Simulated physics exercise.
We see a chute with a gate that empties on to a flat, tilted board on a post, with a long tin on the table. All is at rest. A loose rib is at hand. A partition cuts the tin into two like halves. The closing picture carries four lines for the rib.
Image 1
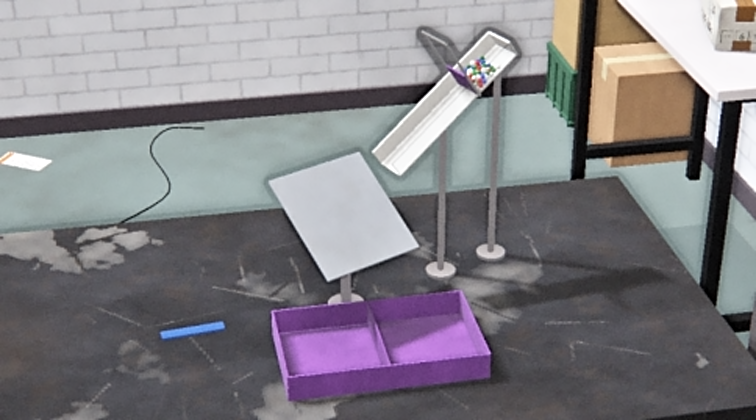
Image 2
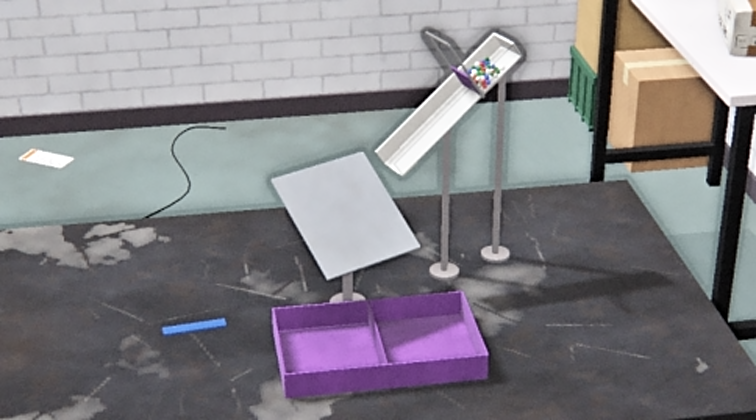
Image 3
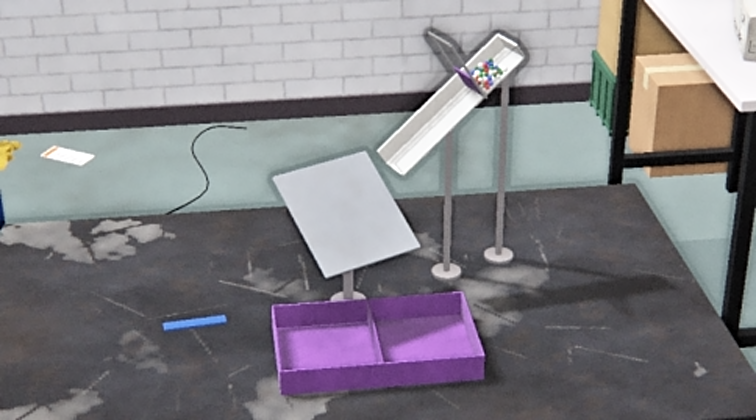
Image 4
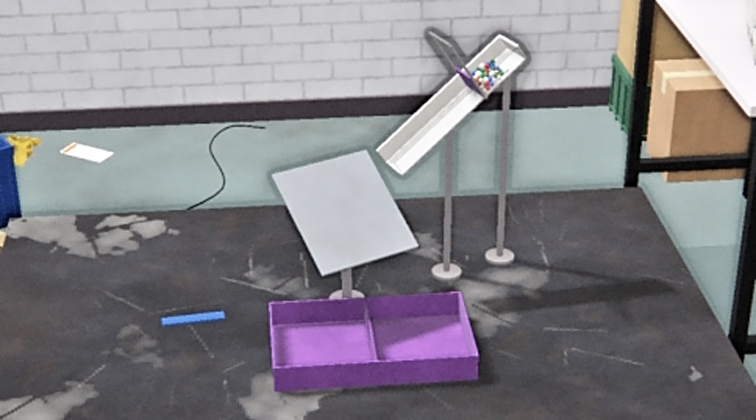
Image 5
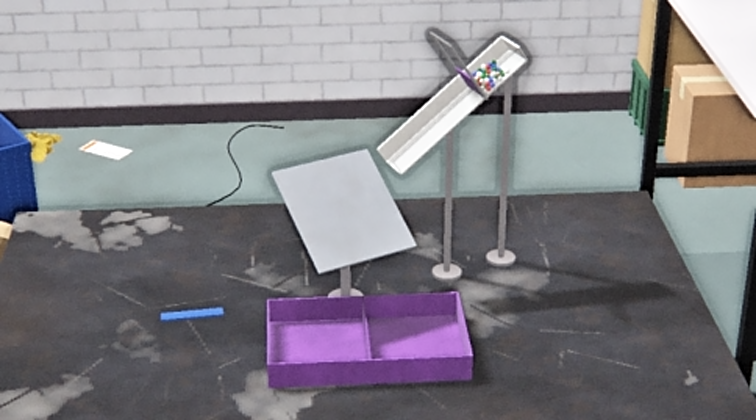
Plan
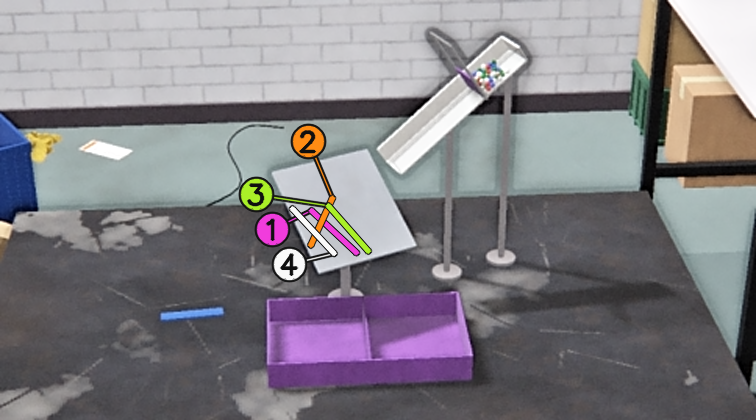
A dark, scuffed table stands before a white brick wall and a pale green floor, seen from above at an angle. On it, a white chute on two grey posts holds multicoloured beads behind a gate at upper right, above a tilted grey board, a purple two-part tin in front and a blue strip at left. The objects stay still while the camera drifts slightly, shifting the background rightward and revealing a blue container at left.
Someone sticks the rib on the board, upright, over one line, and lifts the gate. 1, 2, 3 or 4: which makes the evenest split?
4 beats the others.
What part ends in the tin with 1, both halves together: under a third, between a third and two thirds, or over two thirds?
It is over two thirds.
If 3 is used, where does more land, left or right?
Right.
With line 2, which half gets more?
Left.
On the marked copy, line 1 from (311, 210) to (356, 252); line 2 from (332, 198) to (310, 245); line 3 from (328, 205) to (368, 251); line 4 from (292, 208) to (334, 253).
If 1 is chosen, of what is caught, a small part in the left half, most in the right.
If 2 is chosen, of what is caught, most in the left half, about a quarter in the right.
If 3 is chosen, of what is caught, about a quarter in the left half, most in the right.
If 4 is chosen, of what is caught, about a third in the left half, about two thirds in the right.
